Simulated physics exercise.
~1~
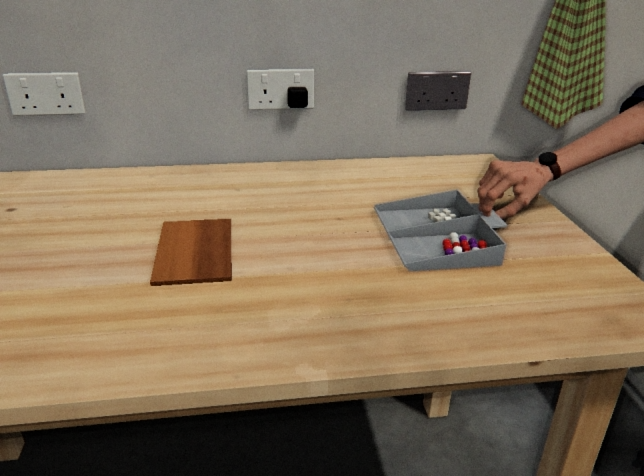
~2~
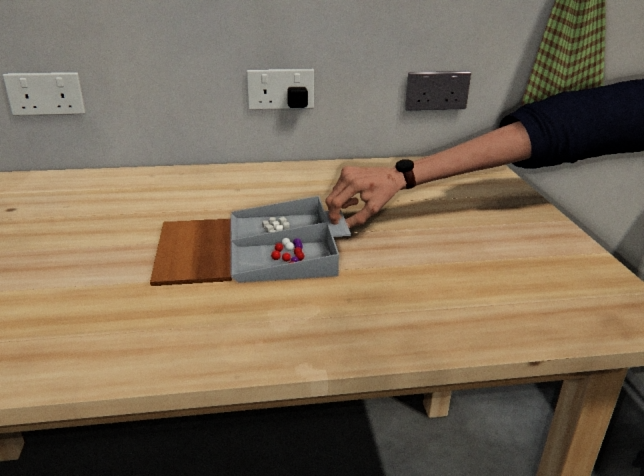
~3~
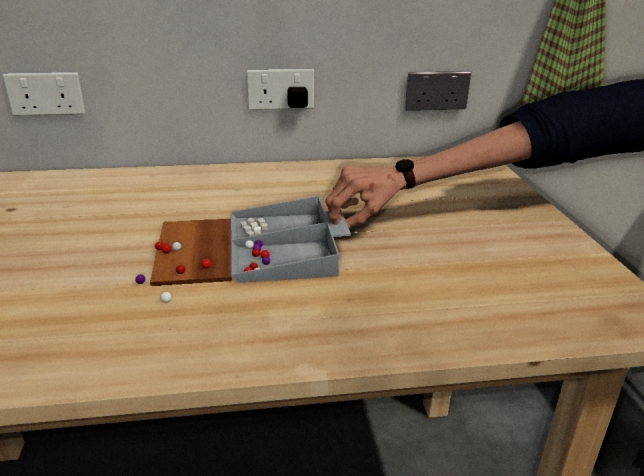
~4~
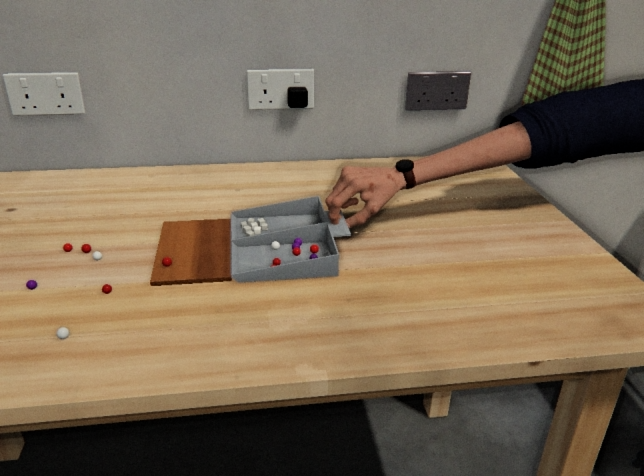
In this clip, a hand pushes a divided gray tray of small balls left along a wooden table until it meets a flat brown board. Several red, white and purple balls from the near compartment roll out across the board and table, while the white ones in the far compartment stay inside.
